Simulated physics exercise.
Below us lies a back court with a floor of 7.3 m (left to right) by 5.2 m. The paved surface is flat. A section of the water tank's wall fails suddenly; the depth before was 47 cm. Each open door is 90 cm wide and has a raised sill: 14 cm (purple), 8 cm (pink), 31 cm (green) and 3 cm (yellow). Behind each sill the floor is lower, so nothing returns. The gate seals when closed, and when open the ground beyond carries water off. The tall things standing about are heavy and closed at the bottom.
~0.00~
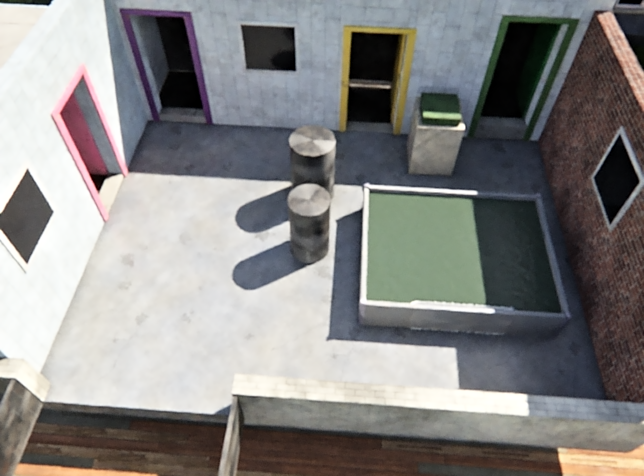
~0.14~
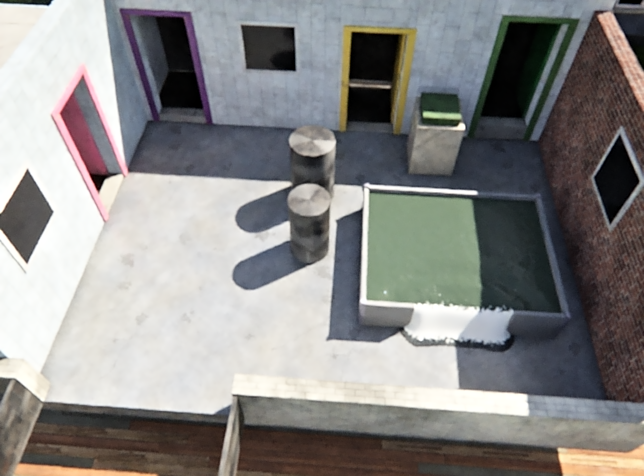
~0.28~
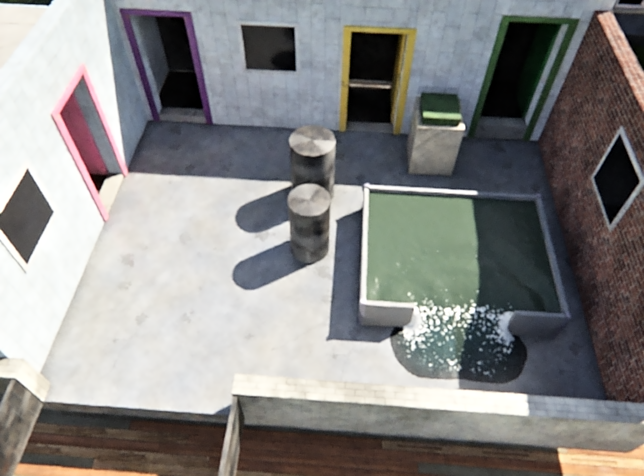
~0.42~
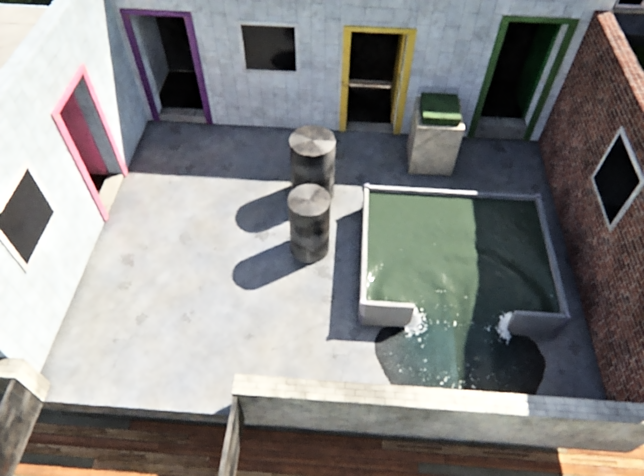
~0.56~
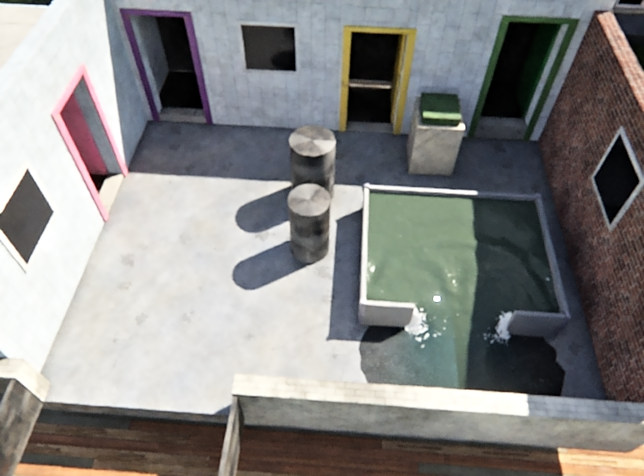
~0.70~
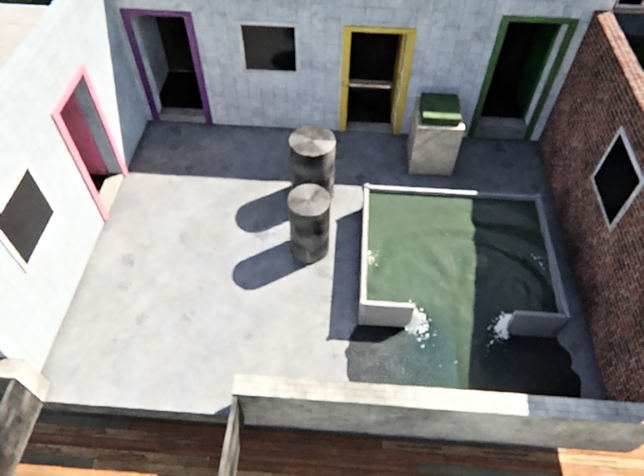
Green water tank in a walled courtyard breaking open at its front wall, water pouring out and spreading across the grey floor.
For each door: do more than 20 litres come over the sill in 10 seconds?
The water let in: At the purple door it stays under the limit; at the pink door it stays under the limit; at the green door it does not reach the limit; at the yellow door it stays under the limit.
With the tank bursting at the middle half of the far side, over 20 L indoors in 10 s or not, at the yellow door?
Against that limit: Yellow above.
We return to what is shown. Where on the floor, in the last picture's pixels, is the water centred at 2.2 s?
Near (449, 305).
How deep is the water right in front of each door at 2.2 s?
In cm: Purple 0, pink 0, green 0, yellow 0.
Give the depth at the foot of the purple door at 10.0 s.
Some 9.0 cm.
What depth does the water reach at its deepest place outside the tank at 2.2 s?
Roughly 38 cm.
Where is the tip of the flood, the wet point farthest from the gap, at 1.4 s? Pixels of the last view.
At about (272, 399).
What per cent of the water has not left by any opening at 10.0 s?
Roughly 94 in a hundred.
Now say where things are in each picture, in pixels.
In the first picture, the water tank at (457, 248) is whole and still, 47 cm deep.
In the second picture, the front is at (508, 339), 0.7 m from the gap at (458, 322); 0.2 m2 of floor is under water; 47 cm left at the back of the water tank.
In the third picture, water pours out at (458, 323) and has run 0.9 m, to (403, 356); typically 8 cm deep outside, 47 cm at the water tank's back.
In the fourth picture, water pours out at (458, 323) and has run 1.2 m, to a hidden place; typically 7 cm deep outside, 47 cm at the water tank's back.
In the fifth picture, water pours out at (458, 323) and has run 1.5 m, to a hidden place; typically 7 cm deep outside, 47 cm at the water tank's back.
In the sixth picture, the front is at a hidden place, 1.8 m from the gap at (458, 322); 2.4 m2 of floor is under water; 47 cm left at the back of the water tank.
After 1.4 s water covers 10 % of the floor and is deepest (39 cm) near (457, 412); purple door not reached, pink door not reached, green door not reached, yellow door not reached.
After 2.2 s water covers 25 % of the floor and is deepest (38 cm) near (603, 423); purple door not reached, pink door not reached, green door not reached, yellow door not reached.
After 3.5 s water covers 50 % of the floor and is deepest (27 cm) near (589, 422); purple door not reached, pink door not reached, green door 6 cm at the sill, 0 L in, yellow door not reached.
After 6.0 s water covers 75 % of the floor and is deepest (18 cm) near (589, 422); purple door 8 cm at the sill, 0 L in, pink door 6 cm at the sill, 0 L in, green door 13 cm at the sill, 0 L in, yellow door 5 cm at the sill, 0 L in.
After 10.0 s water covers 95 % of the floor and is deepest (13 cm) near (454, 150); purple door 9 cm at the sill, 0 L in, pink door 5 cm at the sill, 0 L in, green door 11 cm at the sill, 0 L in, yellow door 3 cm at the sill, 5 L in.
